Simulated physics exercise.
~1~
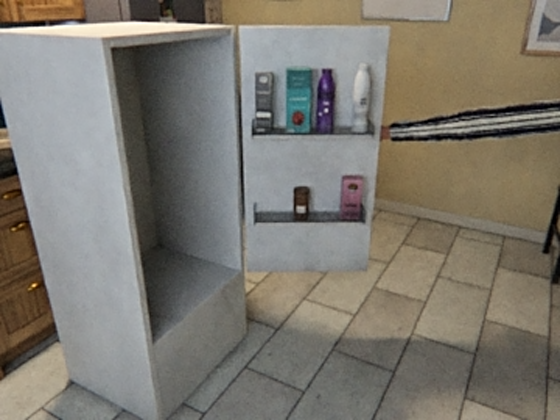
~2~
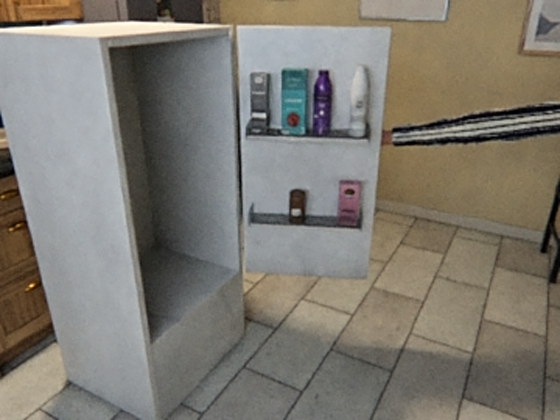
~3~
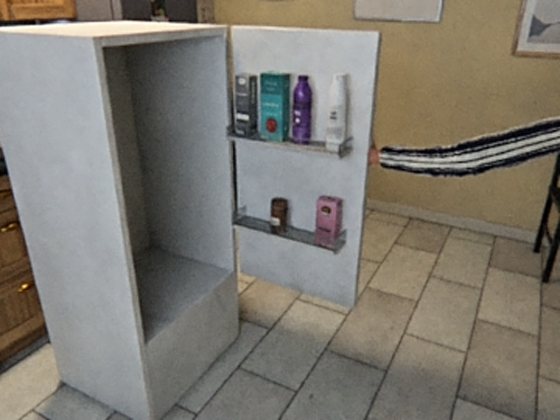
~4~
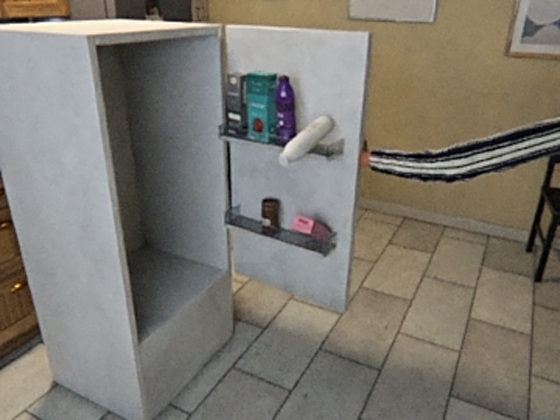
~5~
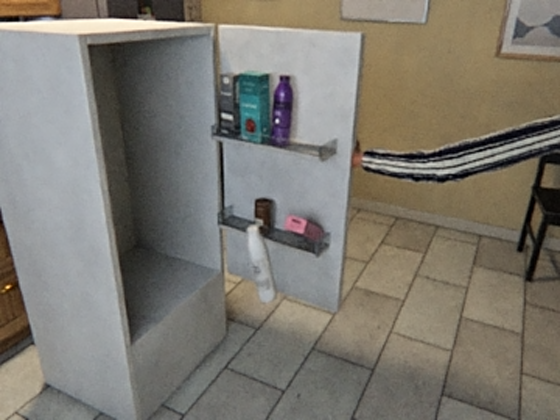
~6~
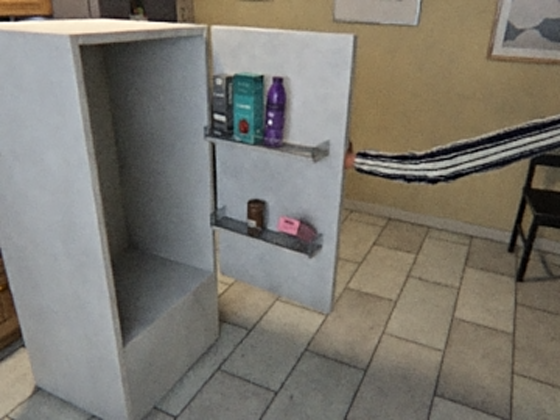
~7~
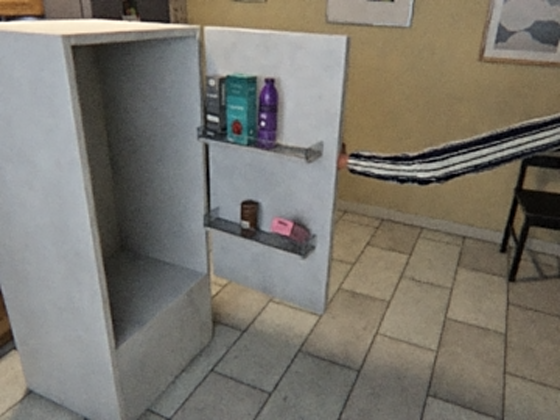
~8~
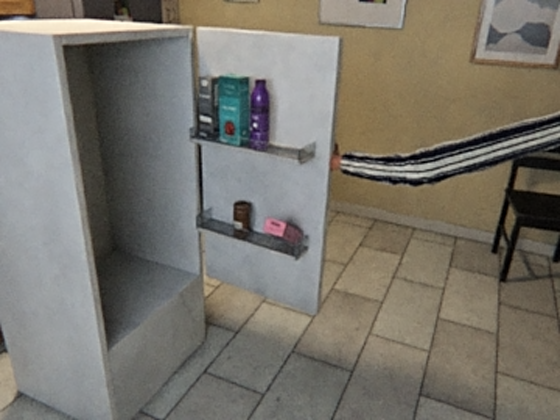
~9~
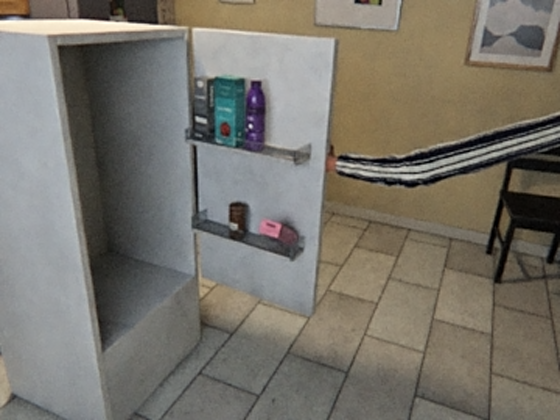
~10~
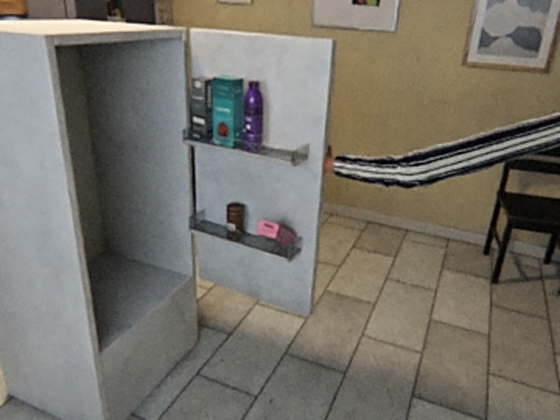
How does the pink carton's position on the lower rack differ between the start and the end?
At the start the pink carton stands upright on the lower rack. By the end it is leaning over, still on that rack.
A white bottle tips and falls from a door rack while a pink carton topples.
